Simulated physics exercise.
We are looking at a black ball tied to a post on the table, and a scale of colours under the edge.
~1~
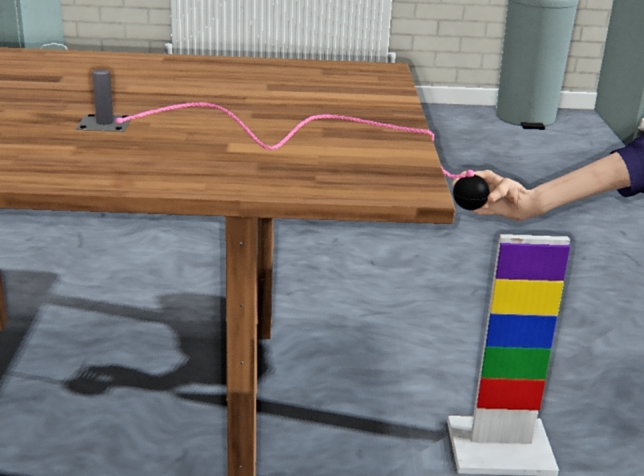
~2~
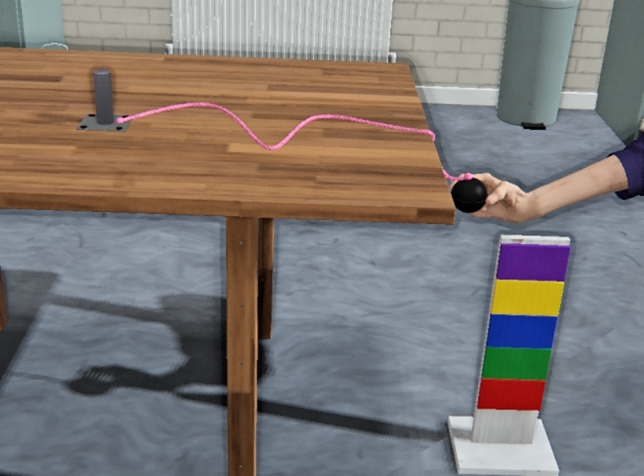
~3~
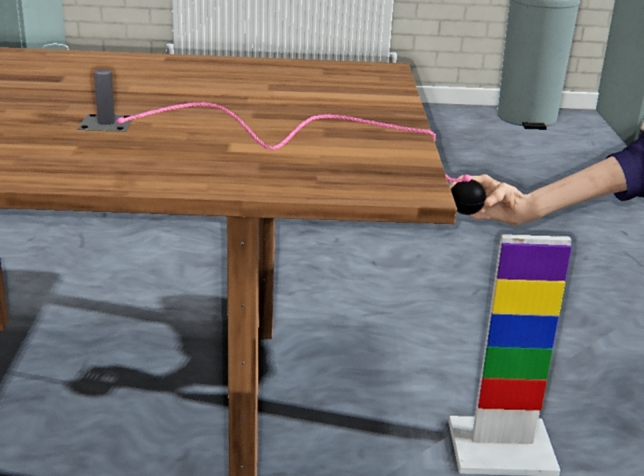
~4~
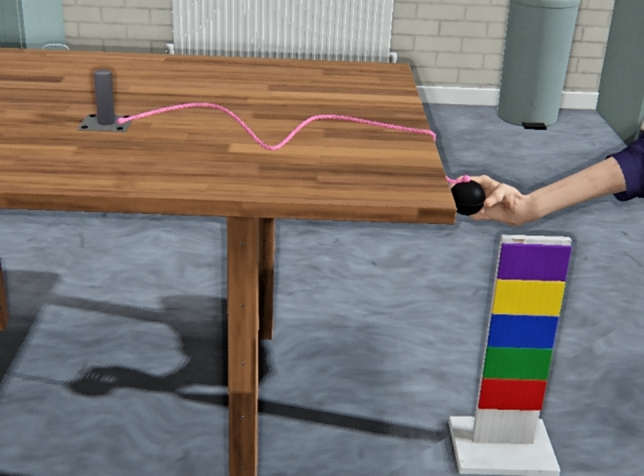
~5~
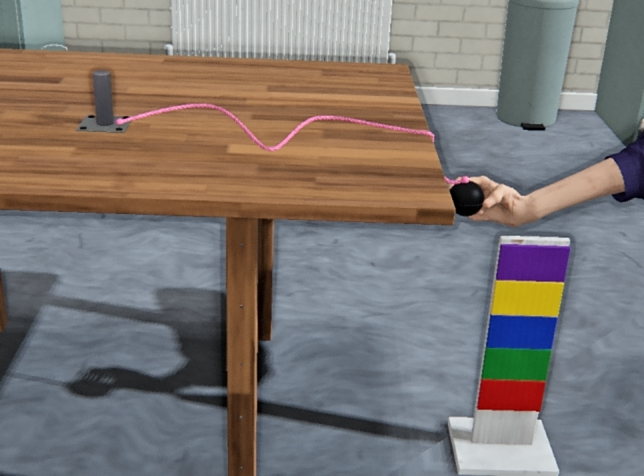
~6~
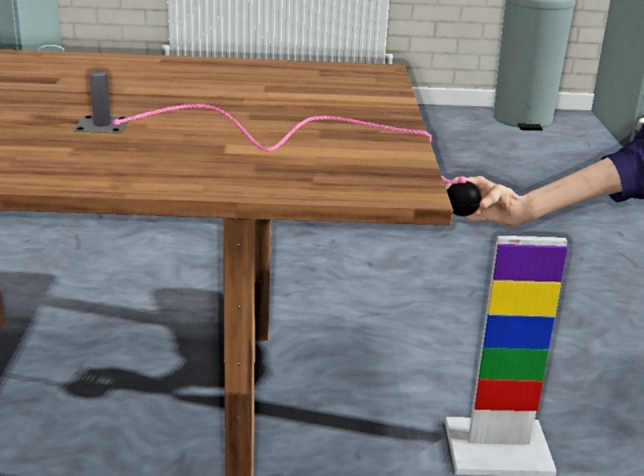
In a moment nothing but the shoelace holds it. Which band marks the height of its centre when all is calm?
Its centre hangs level with the green band.
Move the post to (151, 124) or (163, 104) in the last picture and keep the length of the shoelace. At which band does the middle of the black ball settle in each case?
Try by try: Red; red.
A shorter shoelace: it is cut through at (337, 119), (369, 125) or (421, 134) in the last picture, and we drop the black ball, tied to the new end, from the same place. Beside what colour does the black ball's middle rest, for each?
Try by try: Higher than all five; purple; yellow.
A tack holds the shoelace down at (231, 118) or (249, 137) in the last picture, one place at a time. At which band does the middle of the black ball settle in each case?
Taking them in turn: Blue; yellow.
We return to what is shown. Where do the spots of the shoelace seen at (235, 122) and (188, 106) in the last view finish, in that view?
At (285, 128), then (206, 126).
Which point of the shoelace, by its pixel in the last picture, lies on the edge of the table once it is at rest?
The one at (293, 131).
Early on, ball near (441, 351); level with green.
Midway, ball near (377, 335); level with green.
Near the end, ball near (422, 354); level with green.
Finally, ball near (402, 351); level with green. Its middle rests at the green band.
